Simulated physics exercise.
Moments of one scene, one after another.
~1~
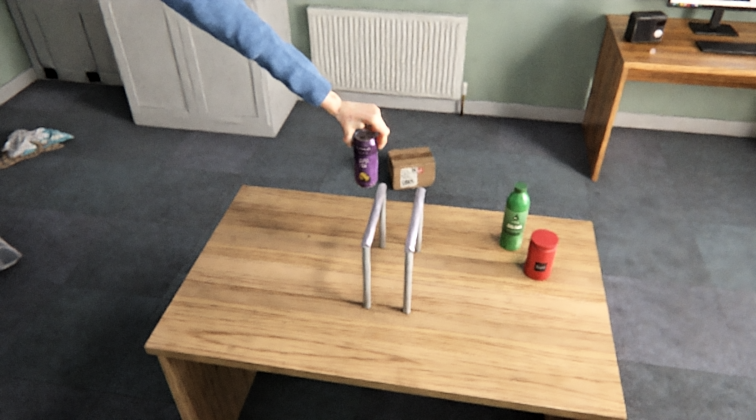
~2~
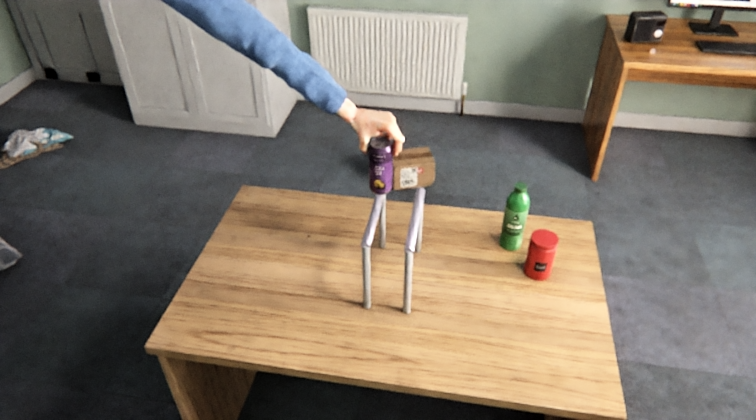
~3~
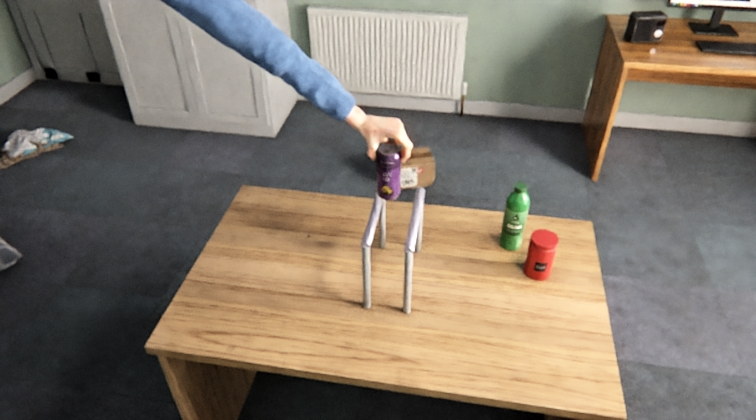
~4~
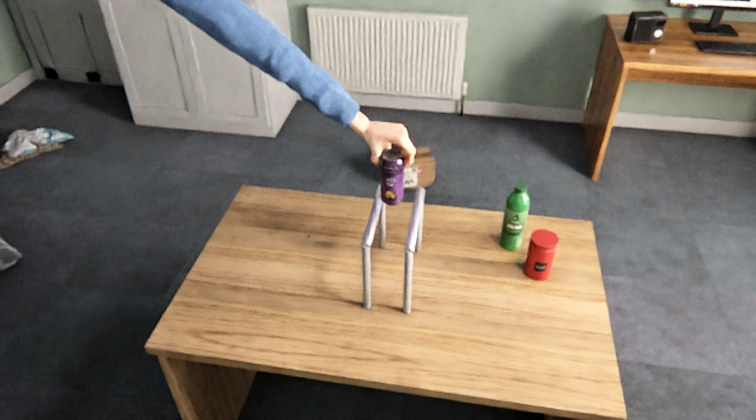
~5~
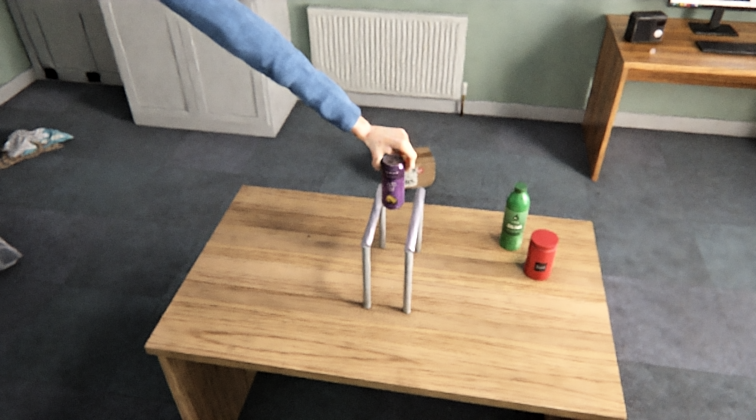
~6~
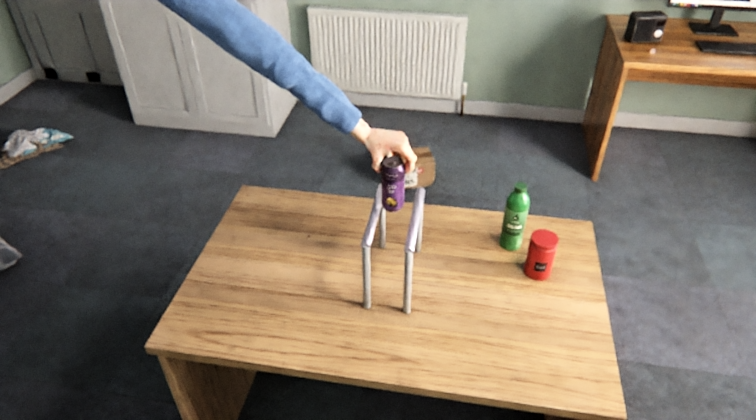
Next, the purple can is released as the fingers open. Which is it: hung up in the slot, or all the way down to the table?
It falls through.
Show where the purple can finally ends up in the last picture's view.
Around (392, 259).
Then, 0.20 s later than the last frame, purple can moved about its own width near (393, 200).
Then, 0.30 s later than the last frame, purple can moved well along near (392, 242).
Then, 0.40 s later than the last frame, purple can moved well along near (392, 252).
Then, 0.50 s later than the last frame, purple can moved well along near (392, 259).
When it is over, moved from the start, purple can; the other 2 as before. End places, in pixels of the last picture, purple can near (392, 259). The can drops through.
